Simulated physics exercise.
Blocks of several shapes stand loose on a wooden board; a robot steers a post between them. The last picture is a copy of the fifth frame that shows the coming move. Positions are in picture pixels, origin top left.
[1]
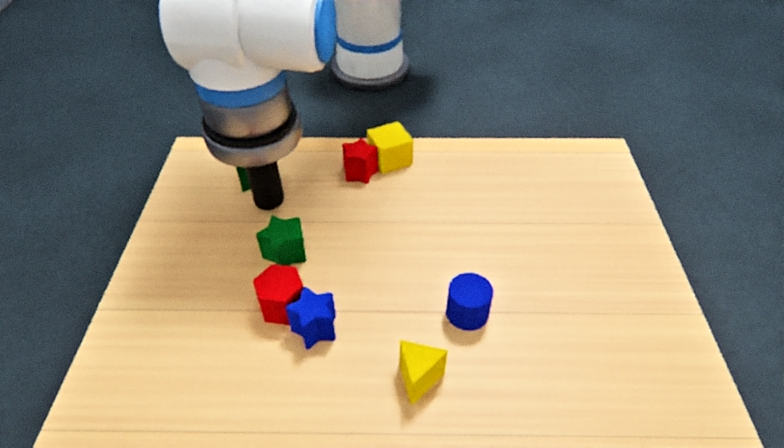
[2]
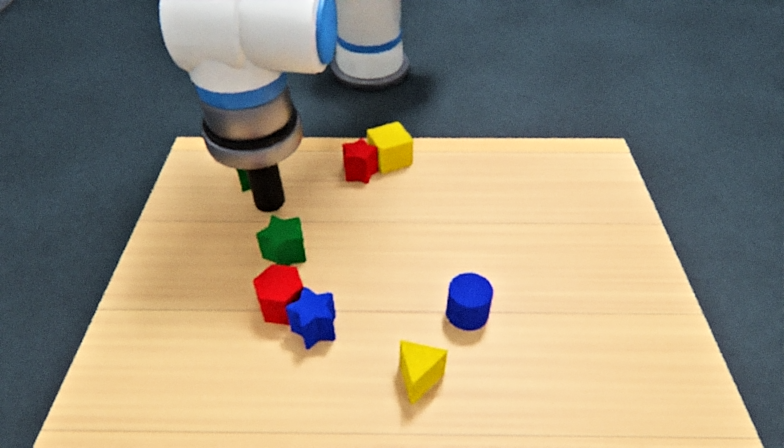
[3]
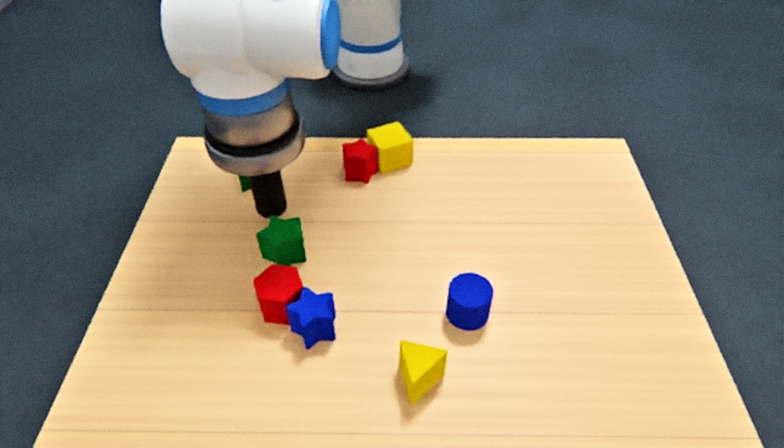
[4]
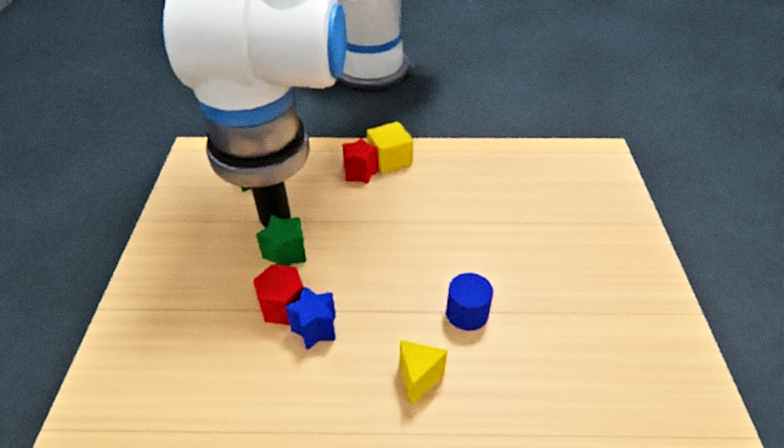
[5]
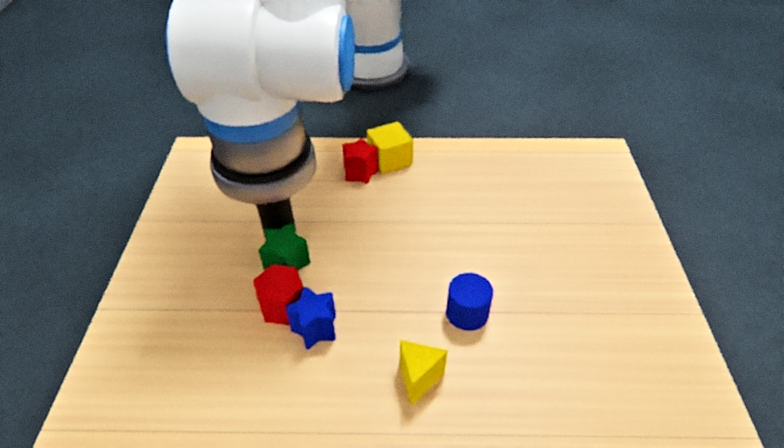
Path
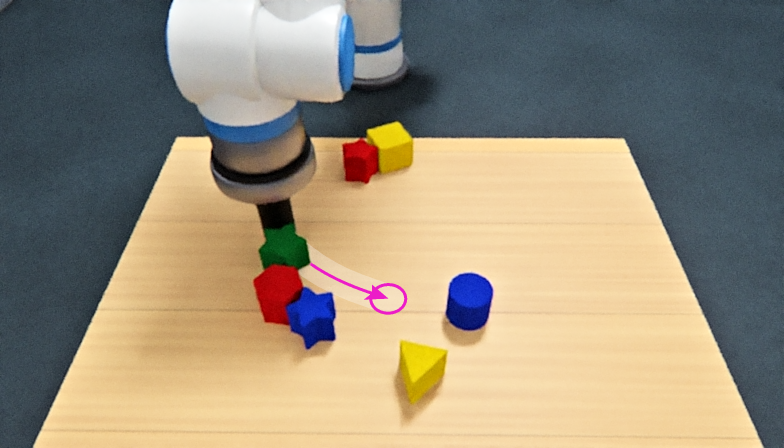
The robot arm lowers its black post toward the green block and nudges it slightly forward.
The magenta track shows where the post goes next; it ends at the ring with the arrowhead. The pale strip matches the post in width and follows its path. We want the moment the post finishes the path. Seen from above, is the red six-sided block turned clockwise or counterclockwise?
Watching from overhead, you'd notice the red six-sided block rotating clockwise.
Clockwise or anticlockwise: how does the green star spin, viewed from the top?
Looking down, my answer is that the green star rotates clockwise.
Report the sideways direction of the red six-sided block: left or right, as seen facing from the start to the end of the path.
Picture yourself facing from the start of the path to its end: The red six-sided block moves off to your right.
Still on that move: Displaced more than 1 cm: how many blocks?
Total: Three-plus.
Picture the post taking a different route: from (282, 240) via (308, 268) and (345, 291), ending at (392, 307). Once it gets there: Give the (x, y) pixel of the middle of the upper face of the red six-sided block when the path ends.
The middle of the upper face of the red six-sided block will lie at about (268, 307) in the picture.
The line goes from (282, 240) by way of (310, 263) and (346, 283) to (388, 299).
What follows on the original path. One third of the way, post at (310, 257); red six-sided block at (275, 295), turned 35° clockwise; green star at (303, 266), turned 15° clockwise; blue star at (313, 309), turned 15° anticlockwise.
Two thirds of the way, post at (346, 277); red six-sided block at (271, 300), turned 50° clockwise; green star at (317, 281), turned 55° clockwise; blue star at (313, 318), turned 20° anticlockwise.
At the end, post at (388, 292); red six-sided block at (271, 300), turned 50° clockwise; green star at (318, 281), turned 60° clockwise; blue star at (312, 319), turned 20° anticlockwise; blue round block unmoved.
